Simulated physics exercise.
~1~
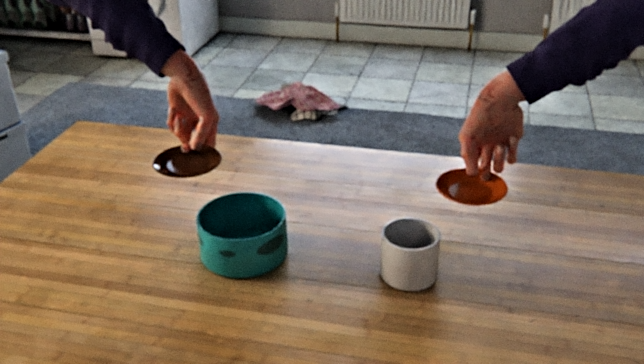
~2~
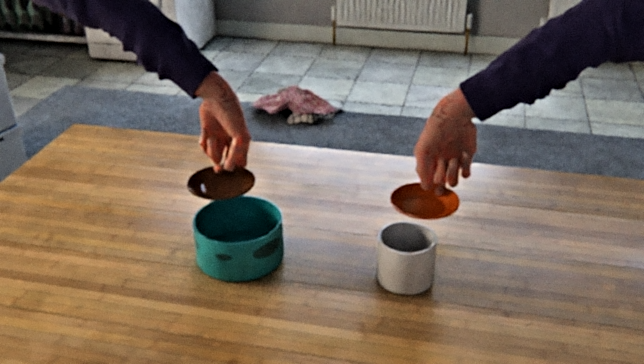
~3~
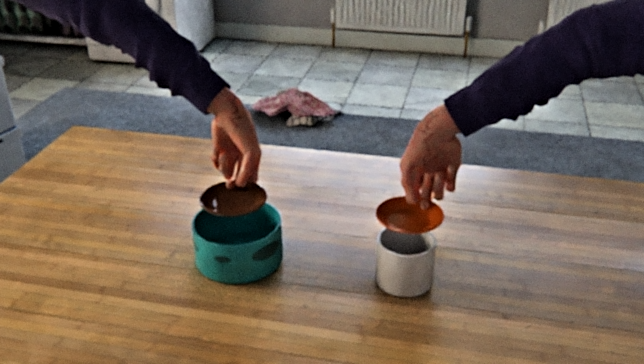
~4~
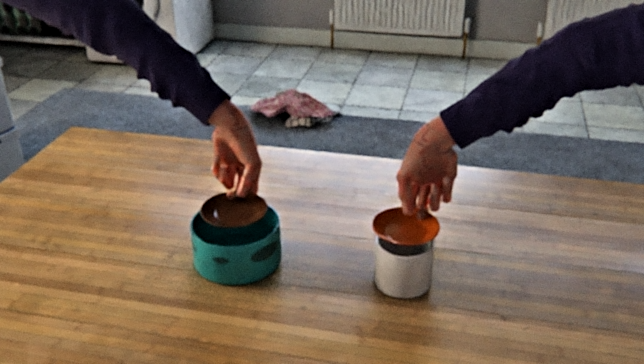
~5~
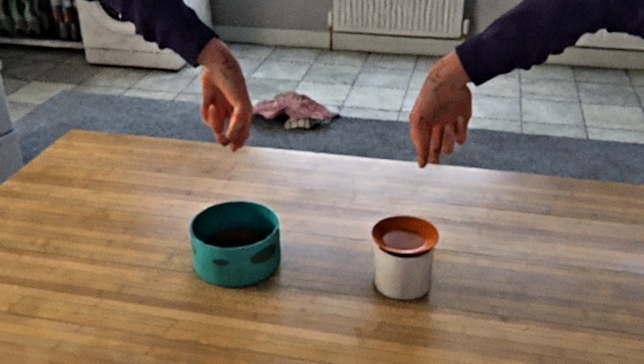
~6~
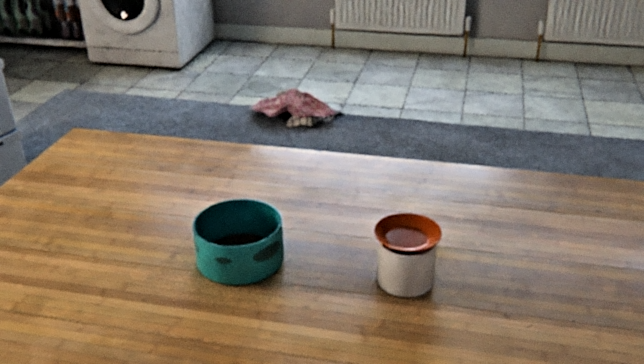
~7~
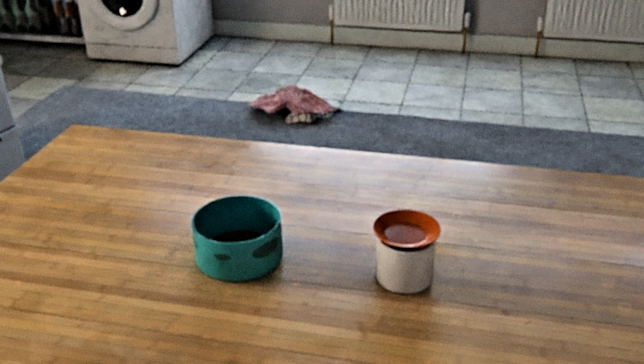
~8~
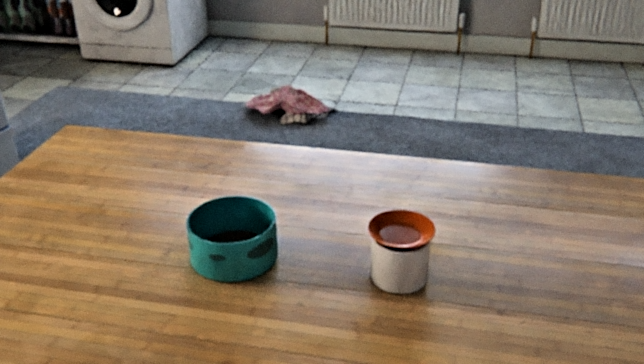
The clip shows two hands lowering a brown saucer over a teal container on the left and an orange saucer over a pale one on the right, then letting go and withdrawing; the brown saucer drops inside, while the orange saucer rests on the rim.
